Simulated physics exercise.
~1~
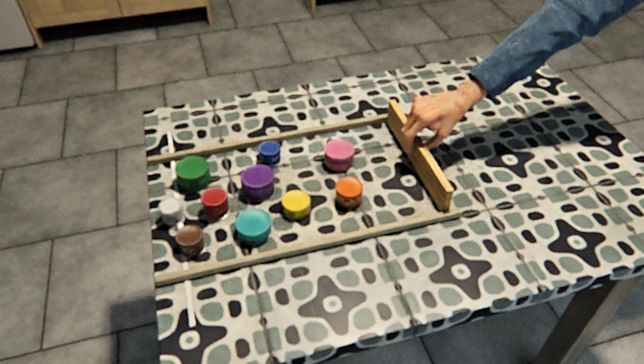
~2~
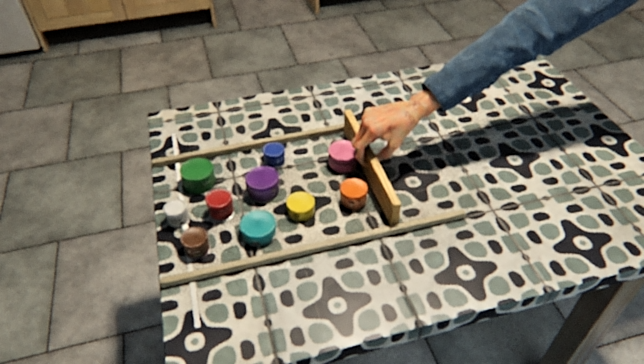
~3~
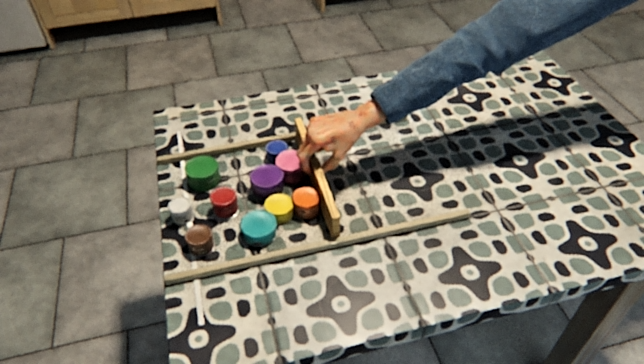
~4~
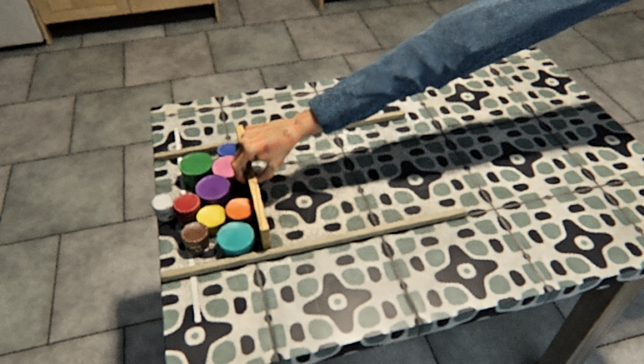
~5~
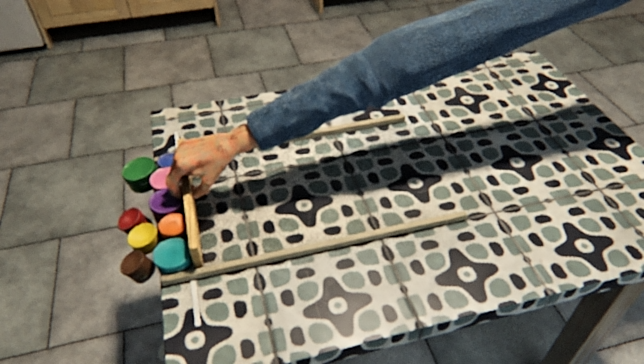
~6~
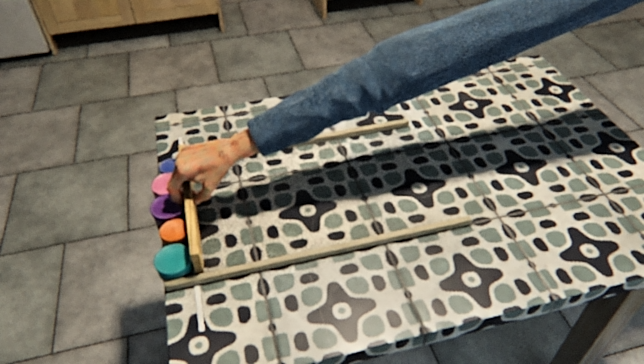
On a table covered in a patterned cloth, above a grey tiled floor, small colourful pots sit scattered between two thin wooden strips. A hand in a blue denim sleeve holds an upright wooden board at their right and slides it left. The board gathers the pink, orange and yellow pots first, then bunches the whole group together near the left edge. As it keeps moving, the pots crowd out over the edge. The green, red, yellow, brown and white ones drop out of sight, and the board stops with purple, orange, teal and pink pots still lined along the edge.
